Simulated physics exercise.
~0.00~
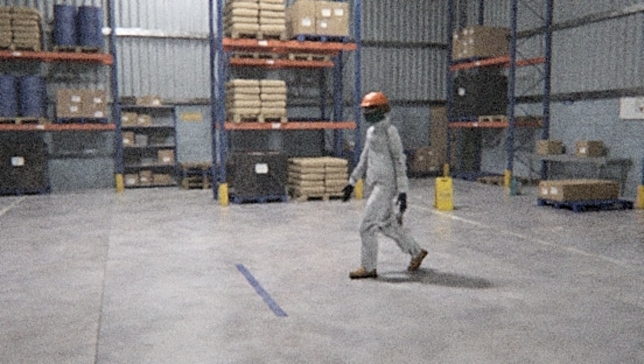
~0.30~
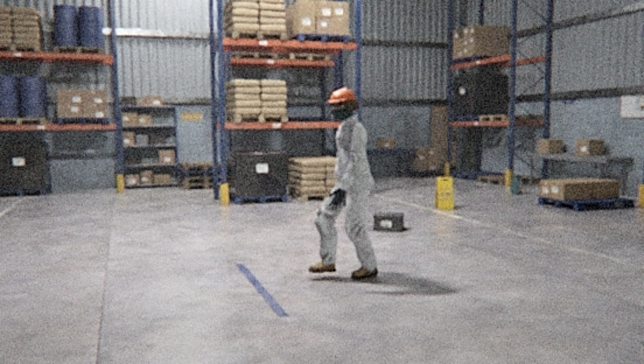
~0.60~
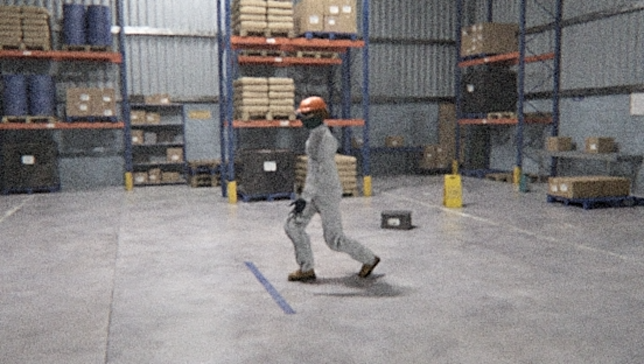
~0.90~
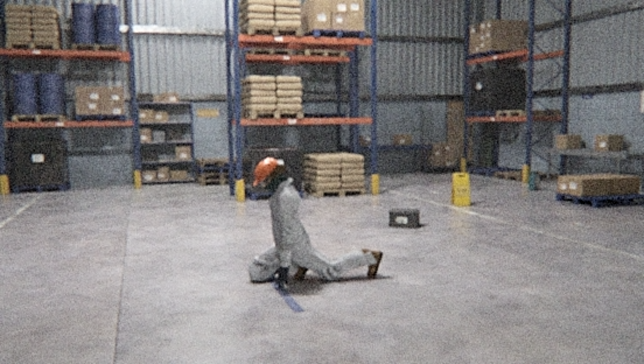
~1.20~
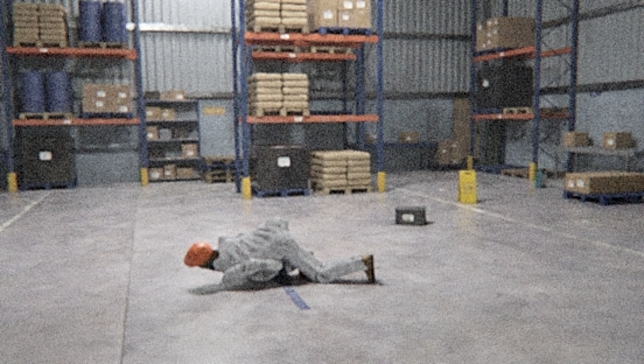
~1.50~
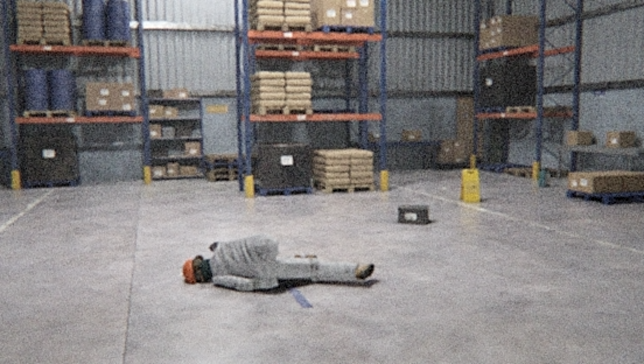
In a warehouse lined with tall racks of sacks, drums and boxes, a person in pale coveralls and an orange hard hat strides left, empty-handed, toward a blue strip on the concrete floor. A small dark case comes into view behind them as they walk on, and the view pans slightly left. Near the strip, their legs fold and they sink low, arms hanging down. The body then pitches forward to the left, over the strip, with the legs trailing behind. It ends lying stretched along the floor, head to the left and hips past the strip, feet to the right.
